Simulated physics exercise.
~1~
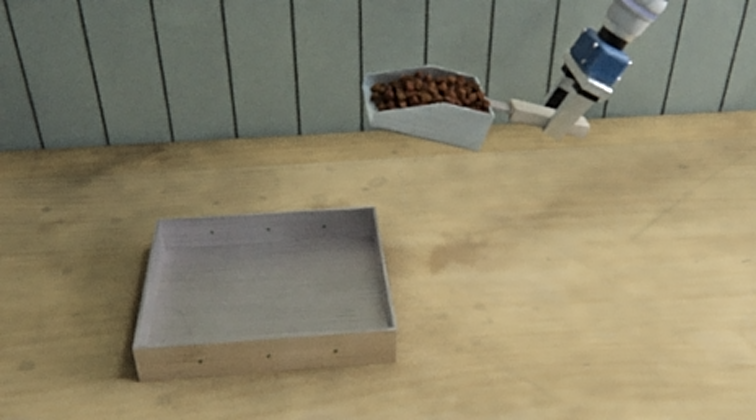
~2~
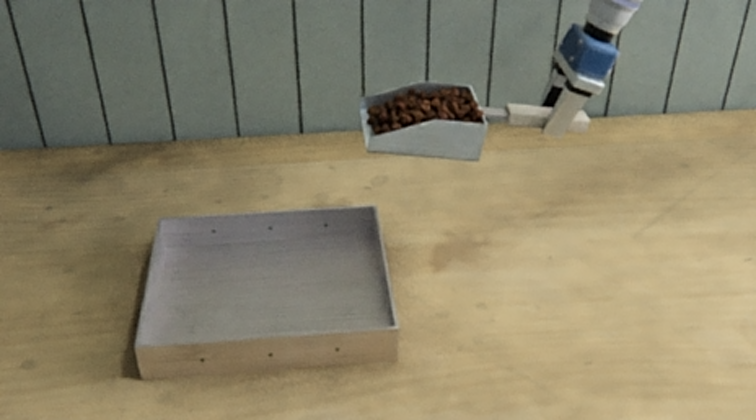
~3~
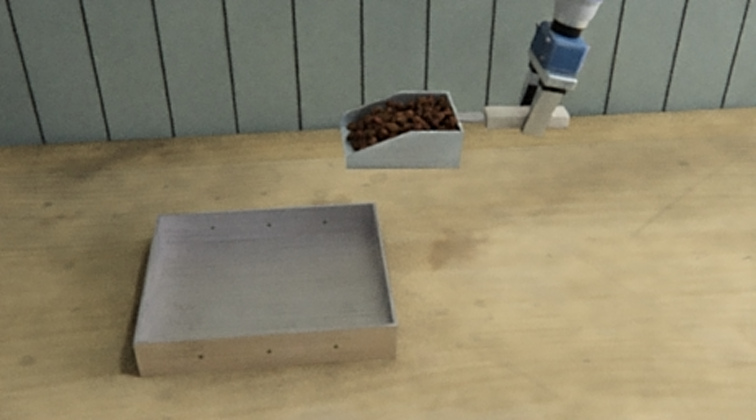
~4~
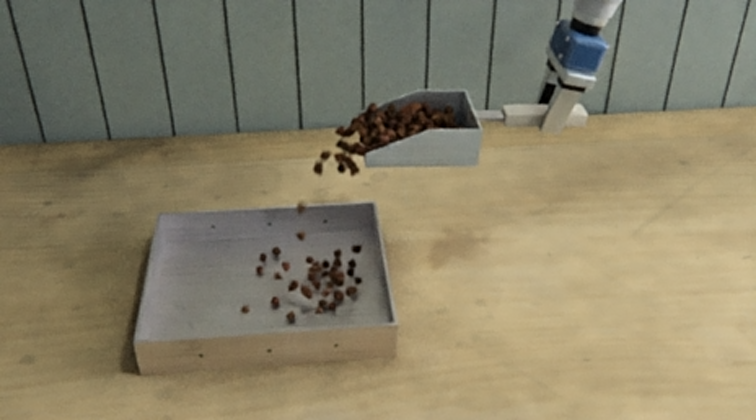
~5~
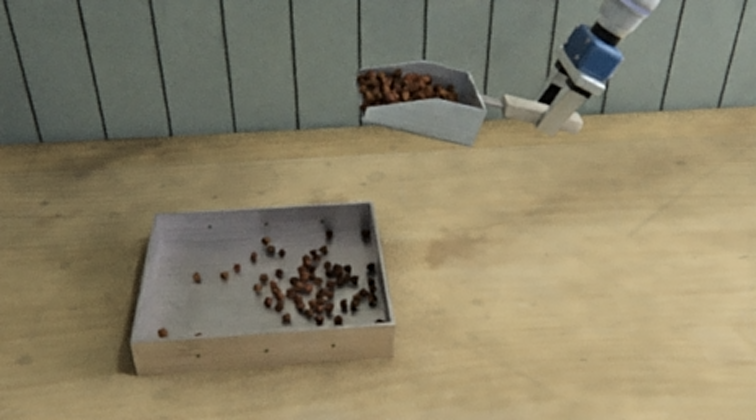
A robot arm with a blue and white wrist, at the upper right, holds a pale grey scoop heaped with reddish-brown pellets over a wooden table, seen from slightly above against a grey-green panelled wall. A shallow, empty grey tray with wooden sides sits at the lower left. The arm lowers the scoop, levels it and draws it left. The scoop then jerks back right, and pellets spill off its open front into the tray. Finally the arm lifts and tips the scoop backward, keeping most of the pellets, while a smaller share lies scattered in the tray.
